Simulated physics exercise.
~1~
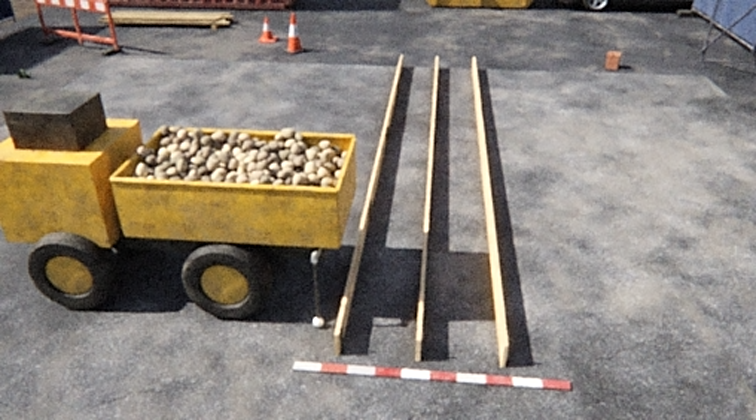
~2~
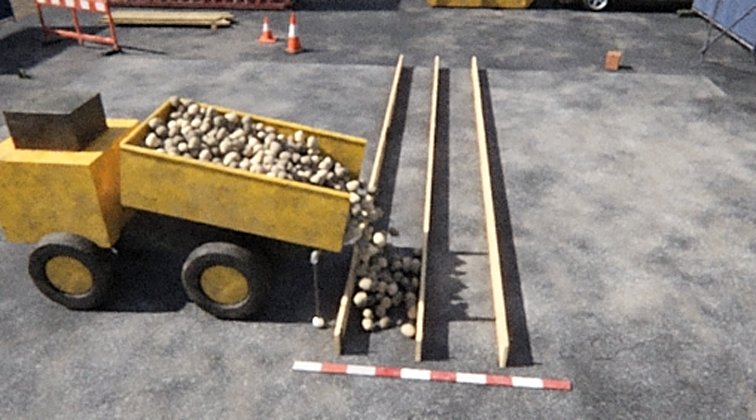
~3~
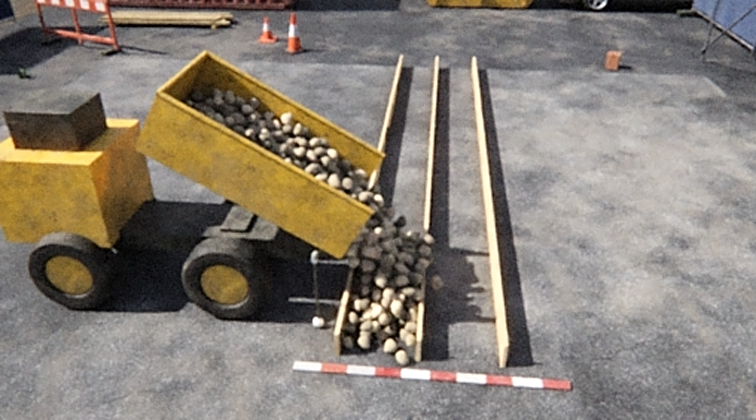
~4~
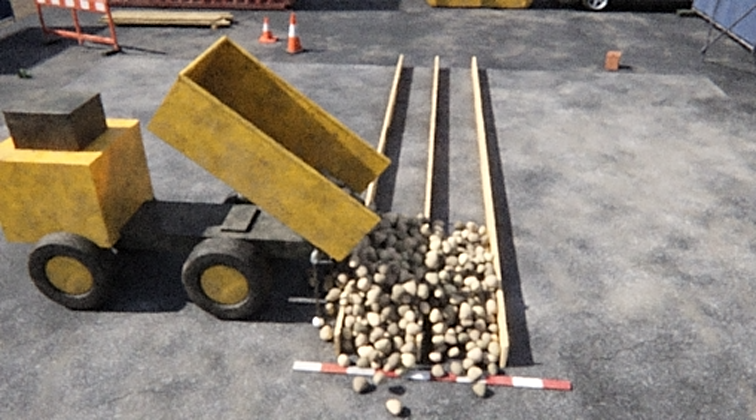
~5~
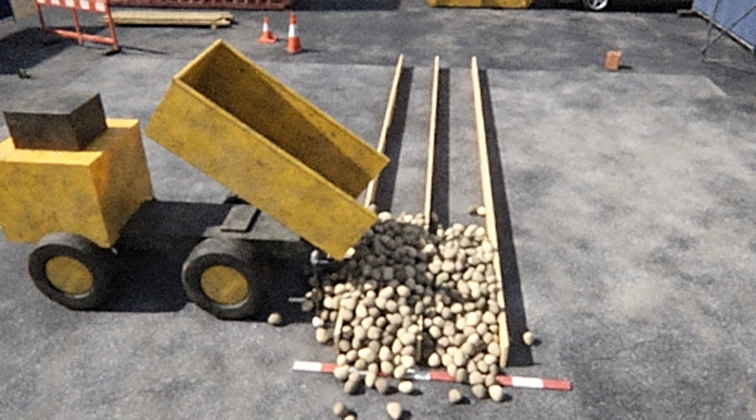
A yellow tipper's open body tilts steeply toward the right, pouring rounded cobbles between wooden planks laid on the asphalt. They fill the nearer bay, then spill into the farther one, and the body ends raised and empty beside a spread heap partly covering the striped staff.
